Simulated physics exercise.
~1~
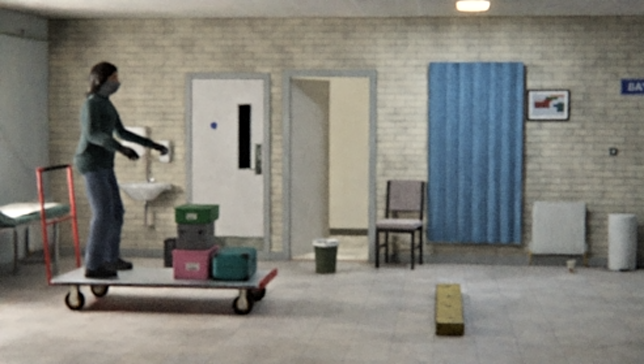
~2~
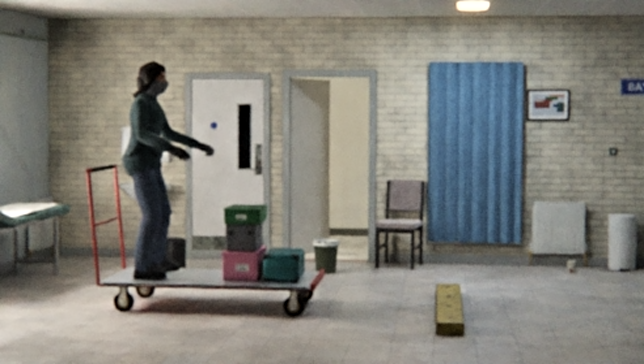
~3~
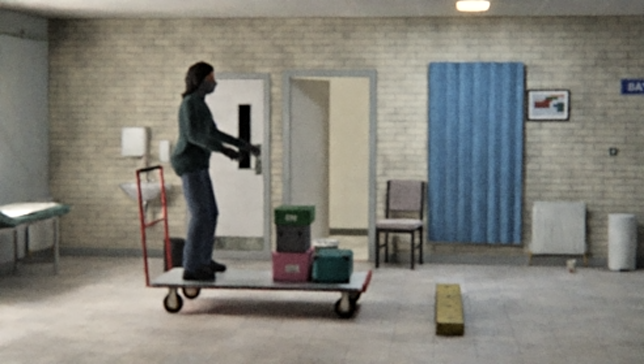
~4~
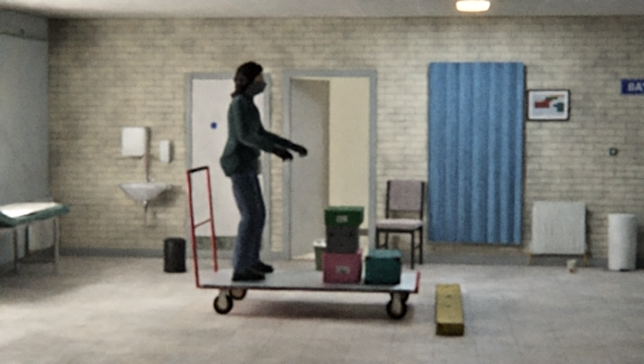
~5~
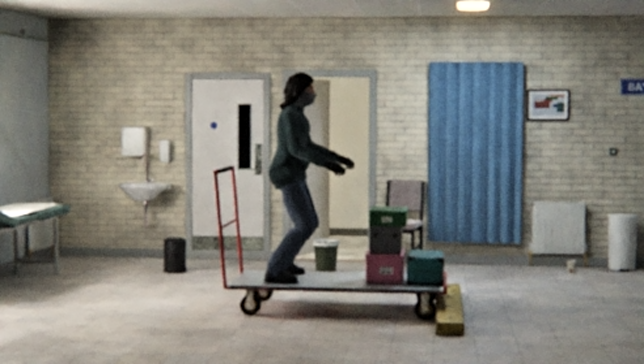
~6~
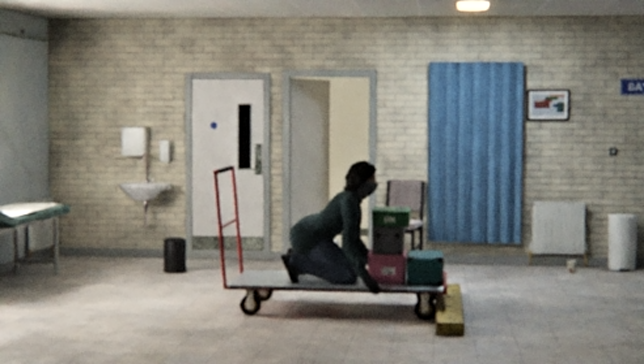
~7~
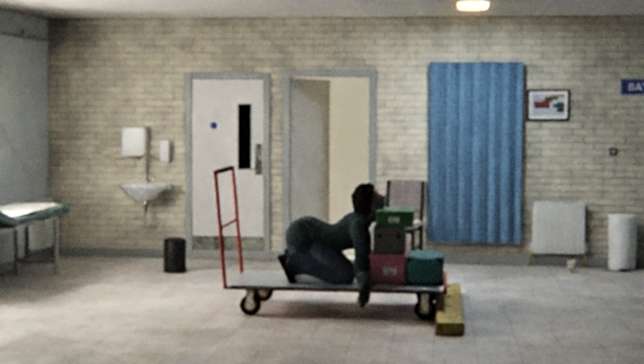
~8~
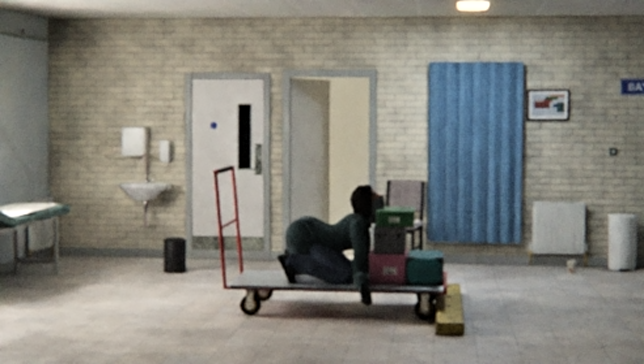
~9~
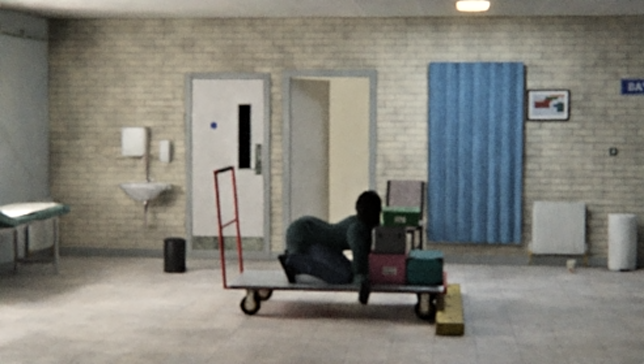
Clinic room with a person riding a flat cart right into a yellow kerb, crumpling against stacked boxes that stay aboard.
